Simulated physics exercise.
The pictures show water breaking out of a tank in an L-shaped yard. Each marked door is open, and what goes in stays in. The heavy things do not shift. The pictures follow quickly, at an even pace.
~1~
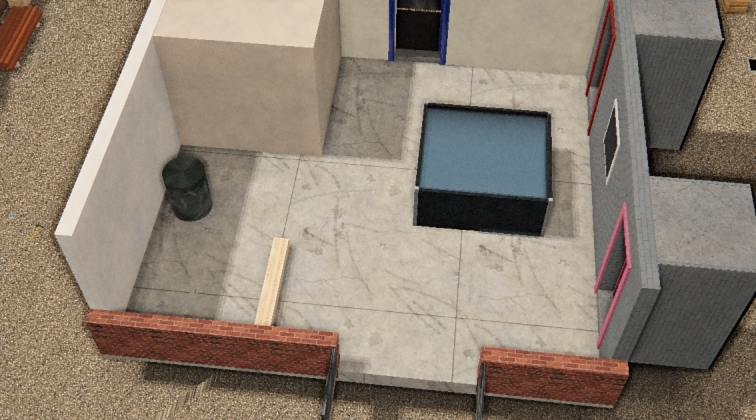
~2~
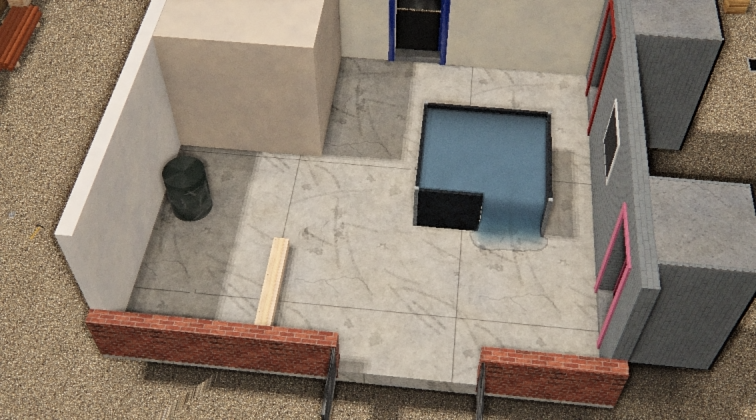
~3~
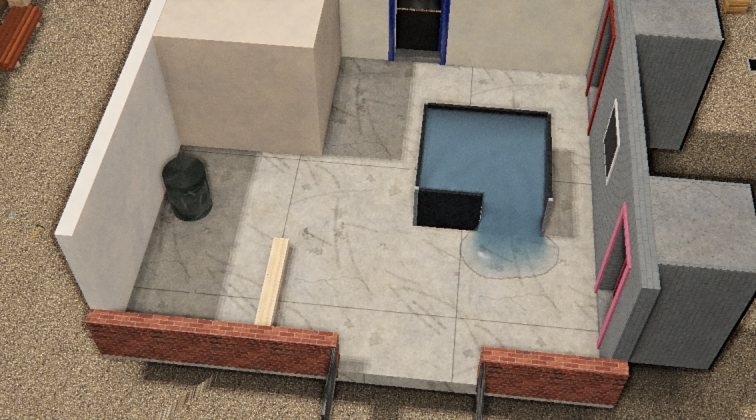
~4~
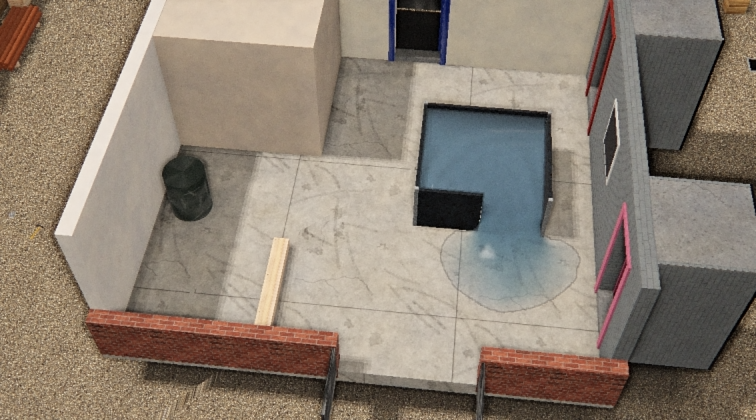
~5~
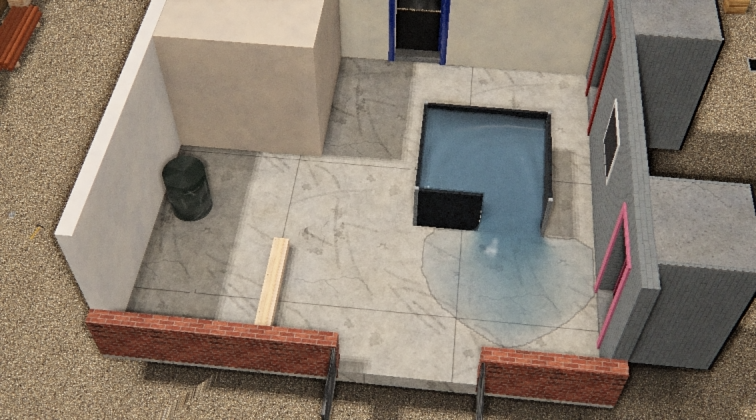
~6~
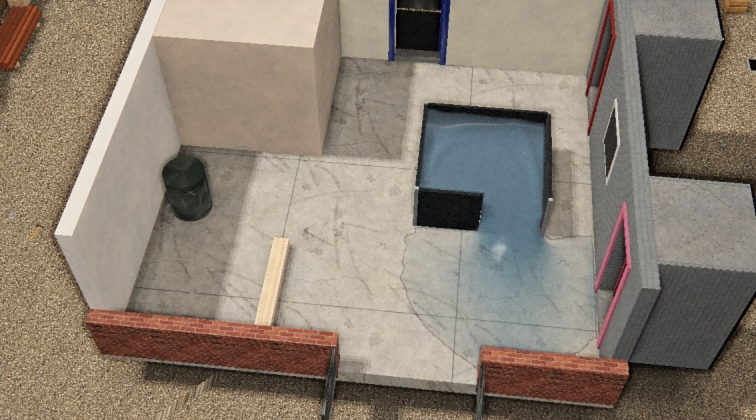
In a walled concrete yard, part of the front side of a dark tank opened, and blue water poured through the gap, spreading in a widening pool across the floor toward the low brick walls.
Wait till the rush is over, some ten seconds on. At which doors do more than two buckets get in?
In the end: The pink door lets in a lot; the red door admits no more than that; the blue door admits no more than that.
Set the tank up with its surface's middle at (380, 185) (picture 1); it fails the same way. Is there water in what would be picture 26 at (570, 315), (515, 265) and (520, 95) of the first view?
As listed: Covered, awash, no water.
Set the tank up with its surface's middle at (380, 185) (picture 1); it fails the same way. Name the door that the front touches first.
It is the pink one.
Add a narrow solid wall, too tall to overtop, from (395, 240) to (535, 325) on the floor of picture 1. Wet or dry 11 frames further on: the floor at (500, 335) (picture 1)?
Answer: Under water.
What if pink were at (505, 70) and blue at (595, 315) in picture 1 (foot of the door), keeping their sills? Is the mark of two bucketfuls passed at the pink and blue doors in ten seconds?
My reading: The pink one lets less in; the blue one floods.
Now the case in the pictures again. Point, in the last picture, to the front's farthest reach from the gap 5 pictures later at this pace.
Near (348, 357).
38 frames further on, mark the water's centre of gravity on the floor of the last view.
Roughly at (466, 248).
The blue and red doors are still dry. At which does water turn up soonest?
It is the one in red.
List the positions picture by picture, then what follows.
In the first frame, still water in the water tank at (485, 153).
In the second frame, the front is at (544, 239), out from the gap at (512, 218).
In the third frame, water pours out at (511, 221) and has run to (478, 269).
In the fourth frame, the front is at (499, 308), out from the gap at (511, 222).
In the fifth frame, the front is at (514, 342), out from the gap at (511, 222).
In the sixth frame, water pours out at (511, 222) and has run to a hidden place.
A moment on, water covers 20 % of the floor; the pink door under two buckets in, the red door not reached, the blue door not reached.
Next, water covers 25 % of the floor; the pink door over two buckets in, the red door not reached, the blue door not reached.
Then, water covers 30 % of the floor; the pink door far over two buckets in, the red door not reached, the blue door not reached.
Later, water covers 50 % of the floor; the pink door far over two buckets in, the red door wet at the sill, nothing in, the blue door not reached.
In the end, water covers 85 % of the floor; the pink door far over two buckets in, the red door wet at the sill, nothing in, the blue door wet at the sill, nothing in.
